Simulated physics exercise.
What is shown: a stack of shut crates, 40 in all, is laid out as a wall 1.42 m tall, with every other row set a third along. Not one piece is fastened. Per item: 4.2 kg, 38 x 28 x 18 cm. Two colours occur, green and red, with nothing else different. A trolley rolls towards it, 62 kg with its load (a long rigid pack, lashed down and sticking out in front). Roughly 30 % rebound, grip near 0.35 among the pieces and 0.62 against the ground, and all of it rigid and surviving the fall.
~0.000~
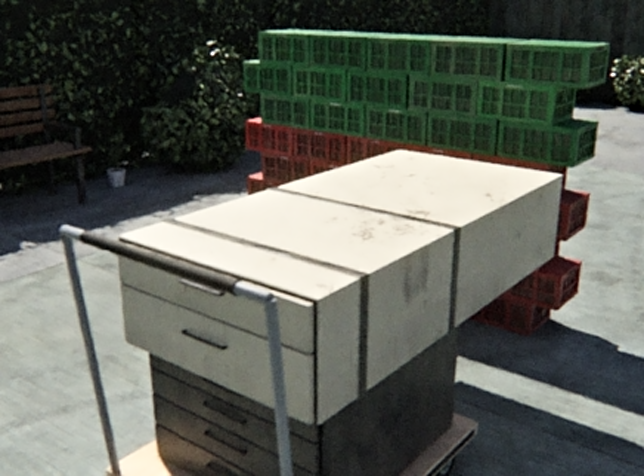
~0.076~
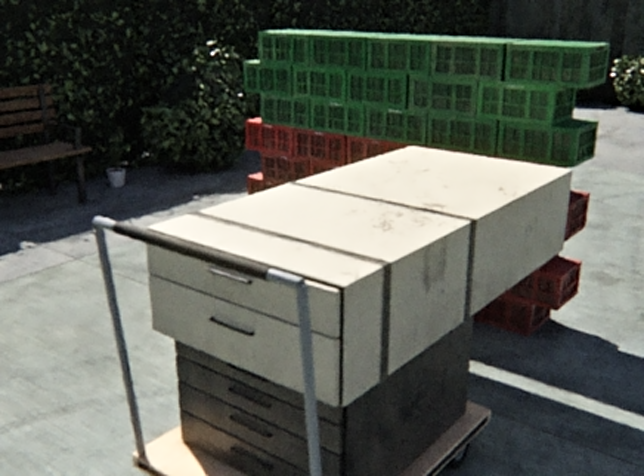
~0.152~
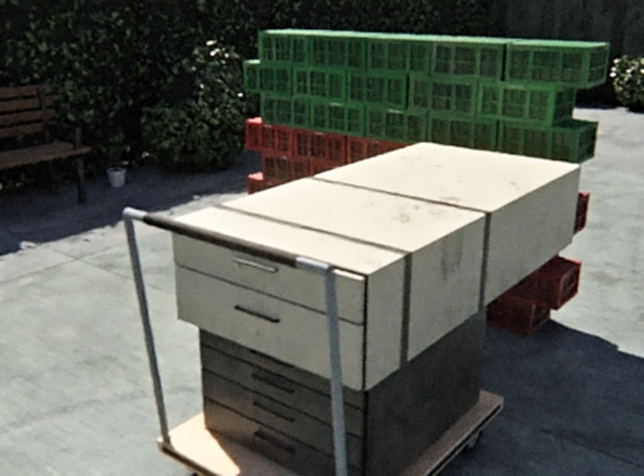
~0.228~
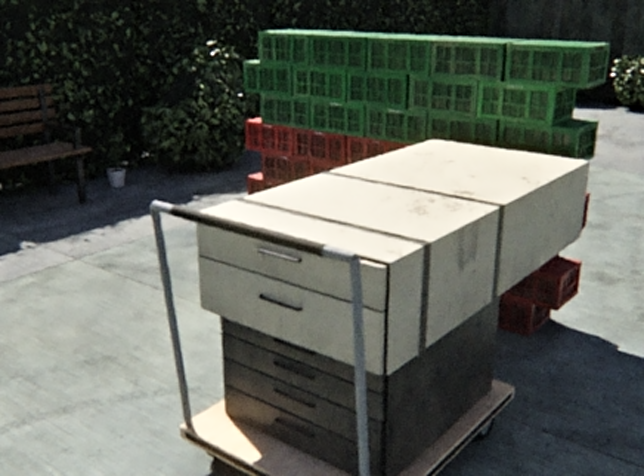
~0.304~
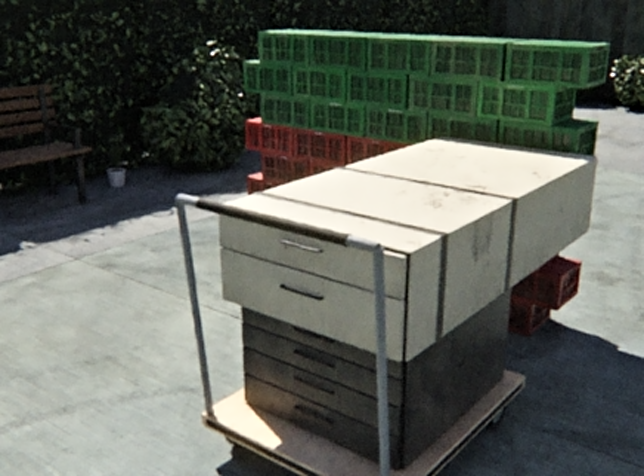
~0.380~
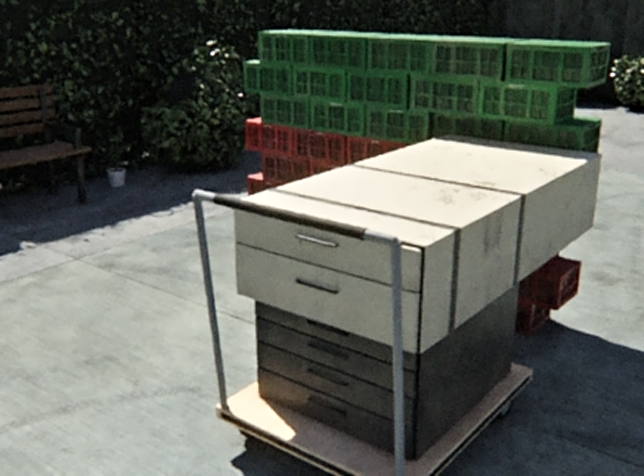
Long pale drawer units strapped on a trolley rolling across a sunlit yard, their front end nudging into stacked green and red crates.
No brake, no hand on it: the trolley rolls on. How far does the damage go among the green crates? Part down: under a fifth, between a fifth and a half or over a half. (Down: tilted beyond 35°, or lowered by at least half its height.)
Looks like the greater part of them will go down.
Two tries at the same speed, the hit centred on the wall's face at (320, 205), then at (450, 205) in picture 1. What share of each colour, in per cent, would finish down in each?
For red it's 0 then 0 per cent, for green 0 then 0 per cent.
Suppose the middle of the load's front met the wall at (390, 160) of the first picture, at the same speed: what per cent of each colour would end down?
For red it's 0 per cent, for green 0 per cent.
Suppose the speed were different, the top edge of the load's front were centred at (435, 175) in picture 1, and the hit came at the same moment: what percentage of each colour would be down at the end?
You'd end up with red at 20 per cent down and green at 30 per cent.
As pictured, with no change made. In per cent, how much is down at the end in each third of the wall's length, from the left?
In per cent: Left 10, middle 40, right 60.
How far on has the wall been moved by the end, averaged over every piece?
About 30 cm.
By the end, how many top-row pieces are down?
4 in that row.
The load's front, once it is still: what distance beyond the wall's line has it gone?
Some 20 cm beyond.
After 1.34 s, load 20 cm past the wall's line, still rolling; none of the 15 green crates down (0 of 40 in all colours); top green crate leaning 20°.
After 1.88 s, load 20 cm past the wall's line, stopped; 10 of the 15 green crates down (14 of 40 in all colours); top green crate leaning 72°, 66 cm lower.
At rest (3.2 s), load 20 cm past the wall's line, stopped; 10 of the 15 green crates down (14 of 40 in all colours); top green crate upside down; top red crate unmoved. That is 67 per cent. As the last picture would show them, middles, top green crate near (325, 212), top red crate near (333, 142).
